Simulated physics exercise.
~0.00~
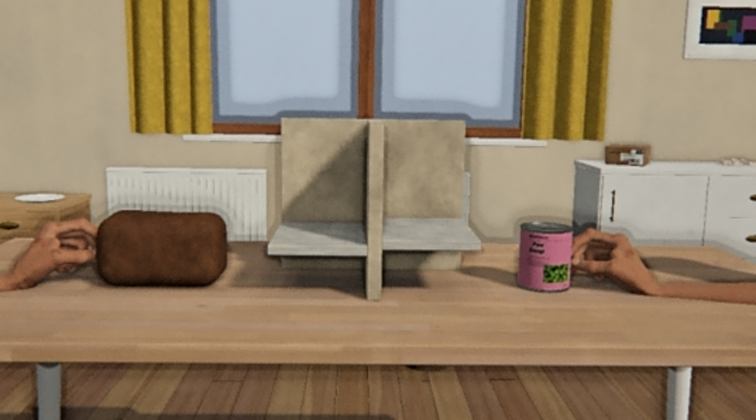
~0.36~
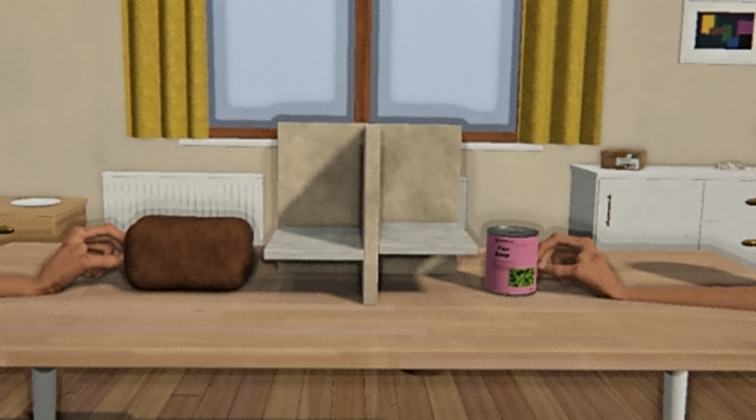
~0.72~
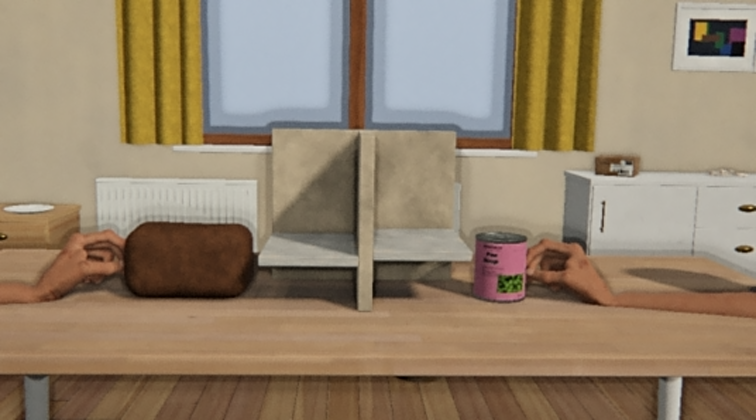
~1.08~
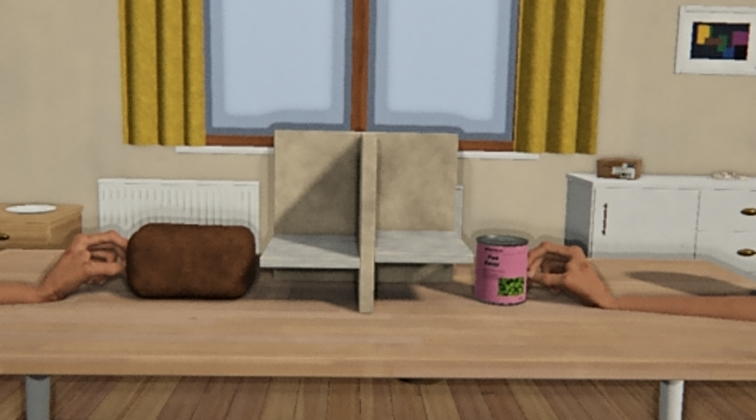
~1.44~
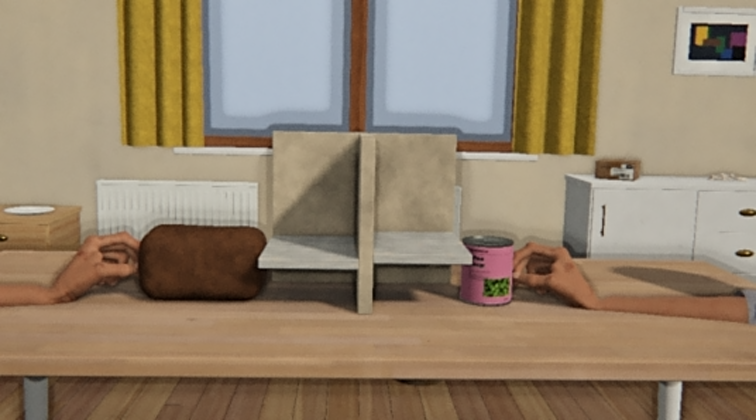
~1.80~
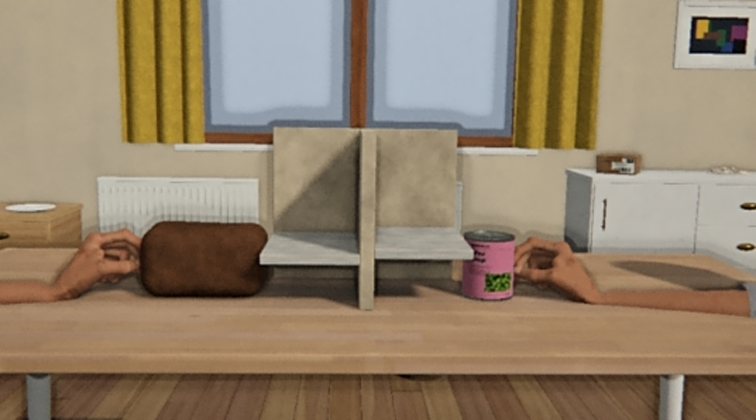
A brown loaf and a pink tin sit on a wooden table, one on each side of a small grey rack with a low shelf on either side, each with a hand at its outer end. The hand on the left pushes the loaf right while the hand on the right slides the tin left, both toward the rack. The two things pause briefly close to the shelves. Then each hand nudges its item a little farther inward. At the end the loaf and the tin rest at the shelf edges, neither having gone underneath, with the hands still beside them.
